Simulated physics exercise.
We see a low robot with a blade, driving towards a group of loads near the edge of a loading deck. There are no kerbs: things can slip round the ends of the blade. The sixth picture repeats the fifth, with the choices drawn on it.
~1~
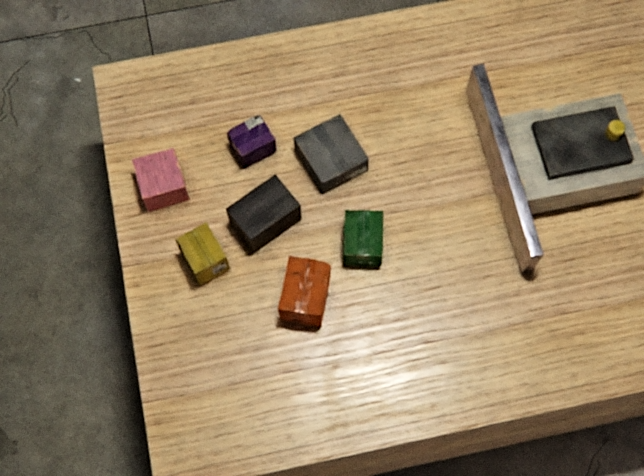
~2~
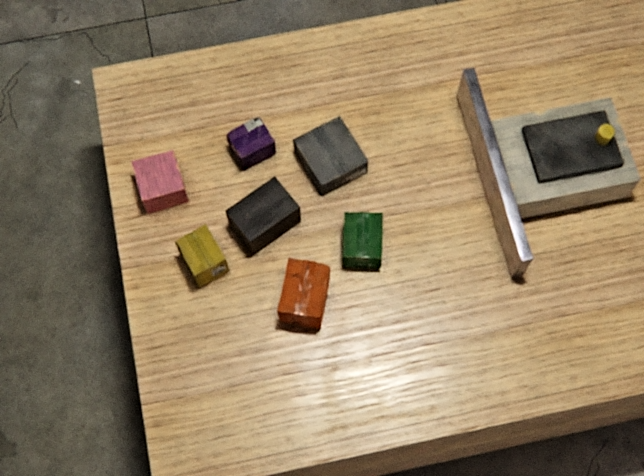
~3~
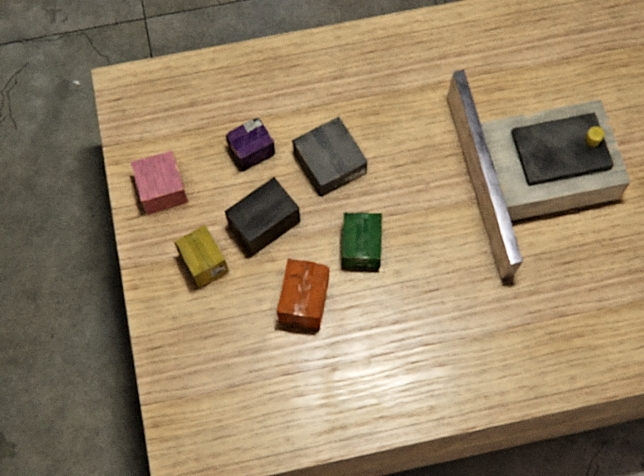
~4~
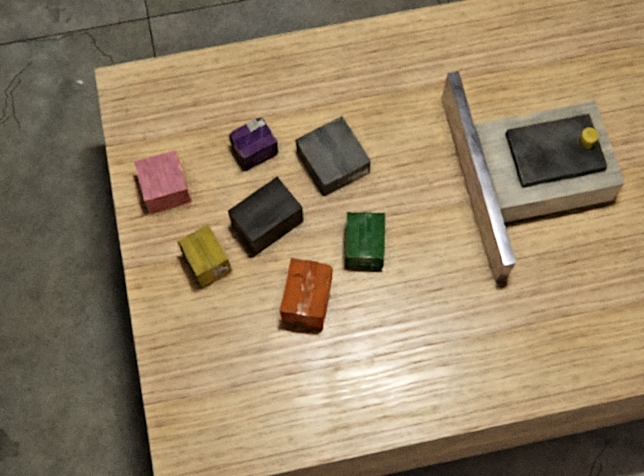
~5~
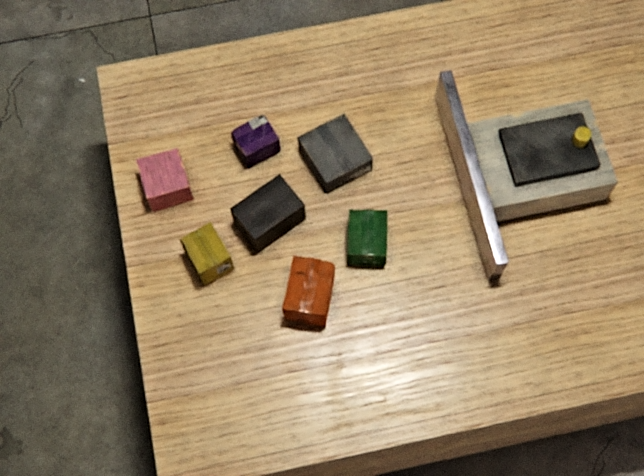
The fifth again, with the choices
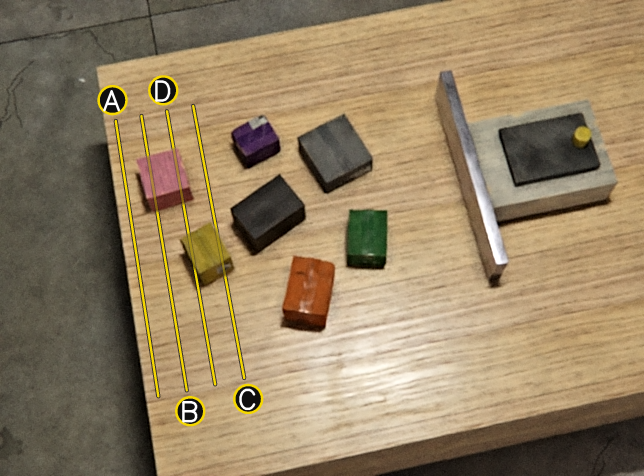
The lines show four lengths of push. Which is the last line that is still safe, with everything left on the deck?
Nothing falls up to C.
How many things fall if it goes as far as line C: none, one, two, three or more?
By then, none.
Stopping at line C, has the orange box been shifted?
By then, yes.
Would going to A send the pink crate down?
Yes.
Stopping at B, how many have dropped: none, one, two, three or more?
Three or more.
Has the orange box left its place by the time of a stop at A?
Yes.
On the marked copy, A at (136, 251); B at (163, 246); C at (217, 235); D at (190, 240).
Taking C. A third of the way, robot (450, 168); grey parcel (328, 153); green box (363, 241).
Two thirds of the way, robot (359, 186); pink crate (159, 182); yellow parcel (189, 263).
When it is over, robot (289, 200); pink crate (120, 198); purple parcel (127, 159); nothing has fallen.
As for the rest, A drops the grey parcel, pink crate, green box, black crate, orange box, purple parcel and yellow parcel; B drops the pink crate, purple parcel and yellow parcel; D drops the pink crate and purple parcel.
